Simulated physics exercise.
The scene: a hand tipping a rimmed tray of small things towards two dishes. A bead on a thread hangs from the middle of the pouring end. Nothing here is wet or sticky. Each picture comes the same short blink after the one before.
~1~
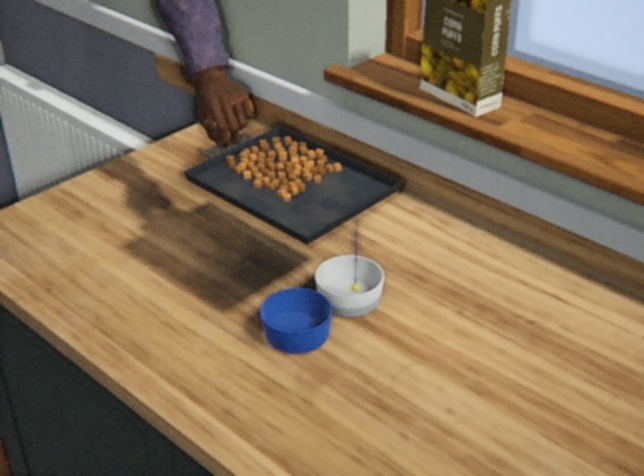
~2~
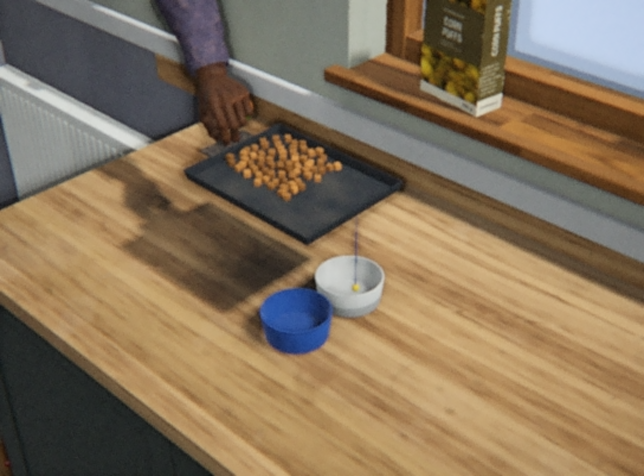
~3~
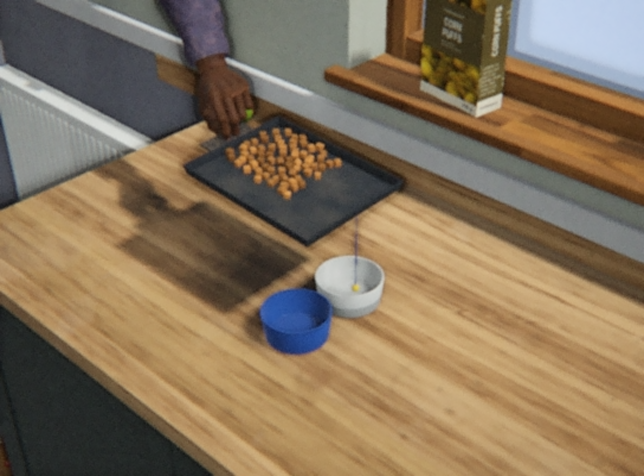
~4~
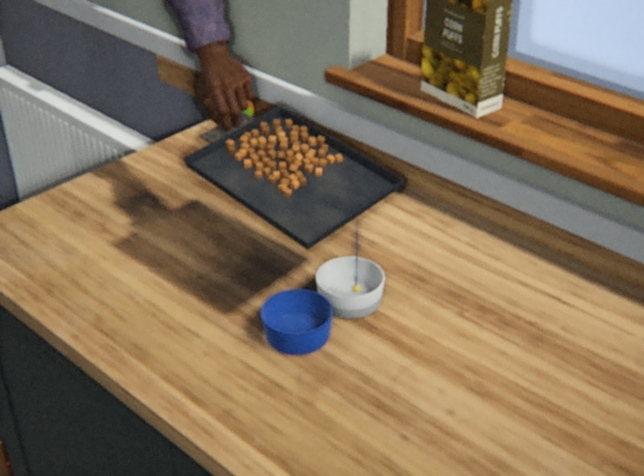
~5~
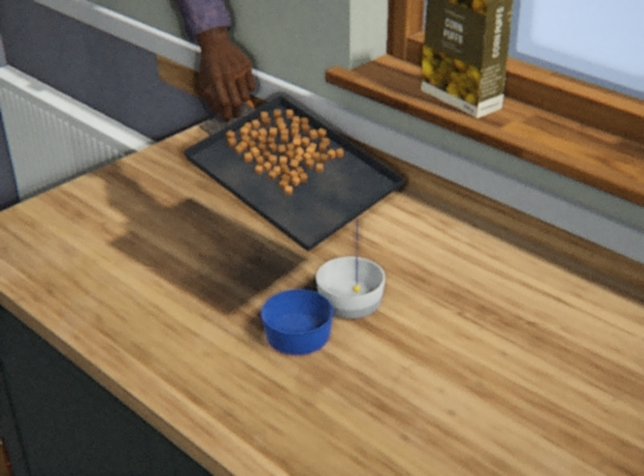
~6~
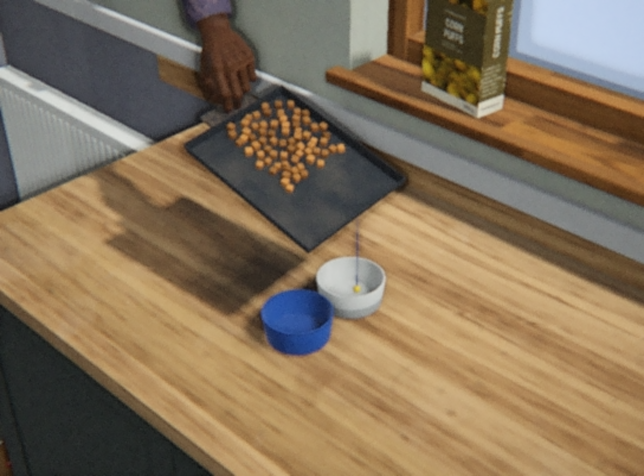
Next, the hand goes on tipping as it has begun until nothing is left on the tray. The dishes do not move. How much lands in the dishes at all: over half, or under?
In the dishes lies less than half of it.
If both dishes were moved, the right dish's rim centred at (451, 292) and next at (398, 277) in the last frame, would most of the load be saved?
The first try: The smaller part. The second: Below a half.
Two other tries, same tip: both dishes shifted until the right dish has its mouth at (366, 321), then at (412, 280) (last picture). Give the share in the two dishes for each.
In turn 40 and 20 in a hundred.
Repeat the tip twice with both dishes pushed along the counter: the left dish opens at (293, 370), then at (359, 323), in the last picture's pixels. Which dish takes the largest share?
First the right one, then the left dish.
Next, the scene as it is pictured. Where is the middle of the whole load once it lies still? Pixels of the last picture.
At about (344, 366).
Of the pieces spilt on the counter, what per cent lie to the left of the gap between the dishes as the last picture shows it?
Roughly 30 in a hundred.
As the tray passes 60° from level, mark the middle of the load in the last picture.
Around (319, 217).
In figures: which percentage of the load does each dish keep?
About: Left dish 20, right dish 0 per cent.
Just after the last frame, tray tipped steeply; almost all on the tray; about a tenth in the air.
A moment on, tray tipped right over; the larger part on the tray; about a tenth outside both; just a few in the air.
Further on, tray tipped past a quarter turn; roughly a quarter in the left dish; the larger part outside both.
When it is over, tray tipped past a quarter turn; roughly a quarter in the left dish; not one in the right dish; the larger part outside both.
